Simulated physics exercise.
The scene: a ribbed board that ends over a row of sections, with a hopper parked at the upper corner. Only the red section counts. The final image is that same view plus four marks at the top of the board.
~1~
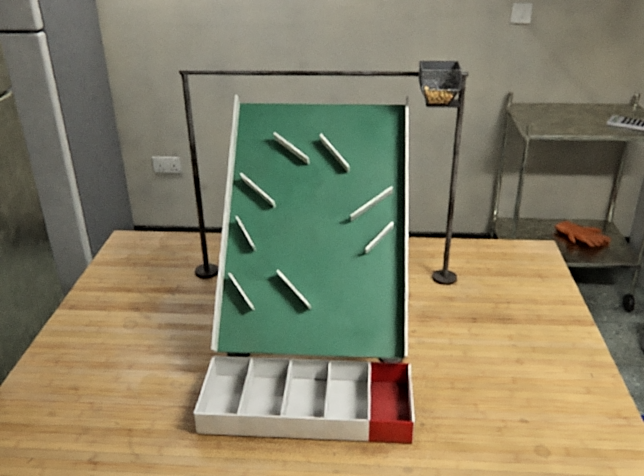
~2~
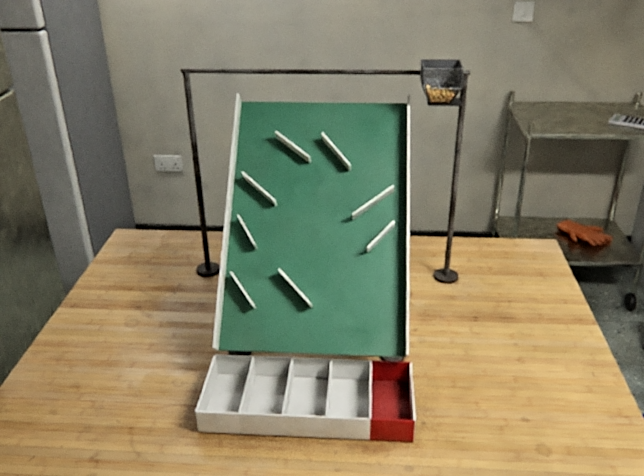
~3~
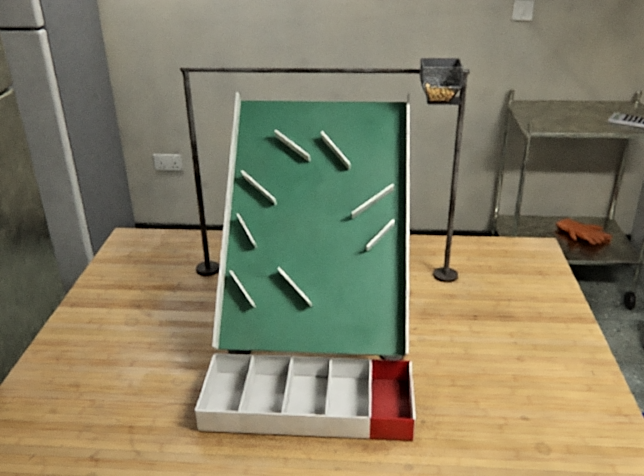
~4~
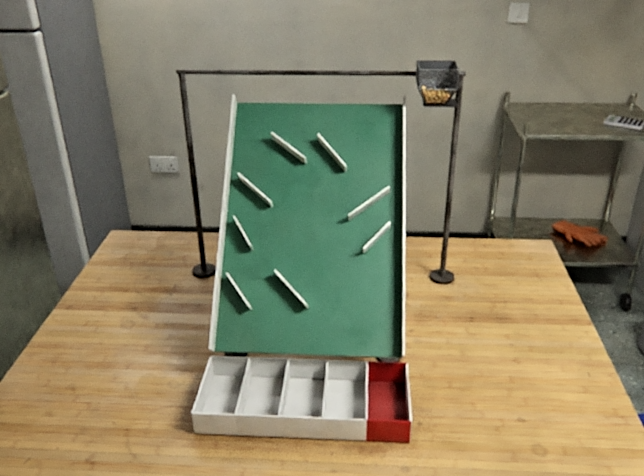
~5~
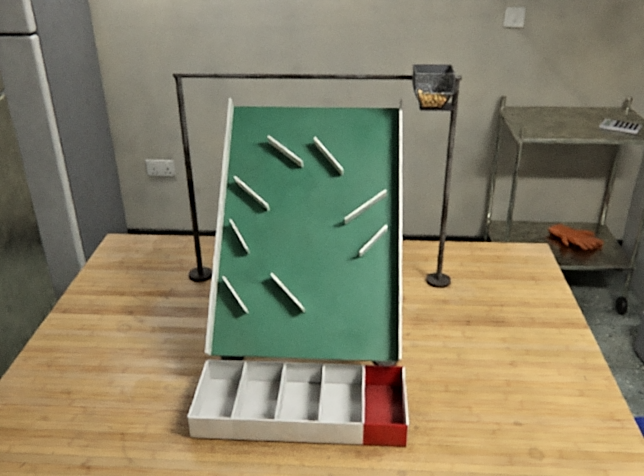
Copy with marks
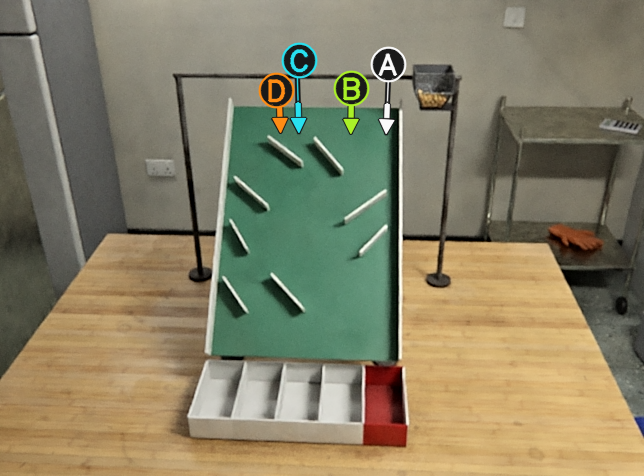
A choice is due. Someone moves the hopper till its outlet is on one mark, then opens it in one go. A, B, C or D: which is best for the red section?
The answer is mark A.
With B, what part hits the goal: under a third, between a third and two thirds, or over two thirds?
It is under a third.
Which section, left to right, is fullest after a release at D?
The fourth.
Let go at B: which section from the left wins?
The third from the left.
On the marked copy, mark A meets the board at (386, 128); mark B meets the board at (350, 128); mark C meets the board at (298, 127); mark D meets the board at (280, 127).
With A, about a third in the red section, about half in other sections, a small part outside the box.
With B, a stray few in the red section, nearly all in other sections.
With C, none in the red section, about half in other sections, about half outside the box.
With D, a stray few in the red section, about half in other sections, about a third outside the box.
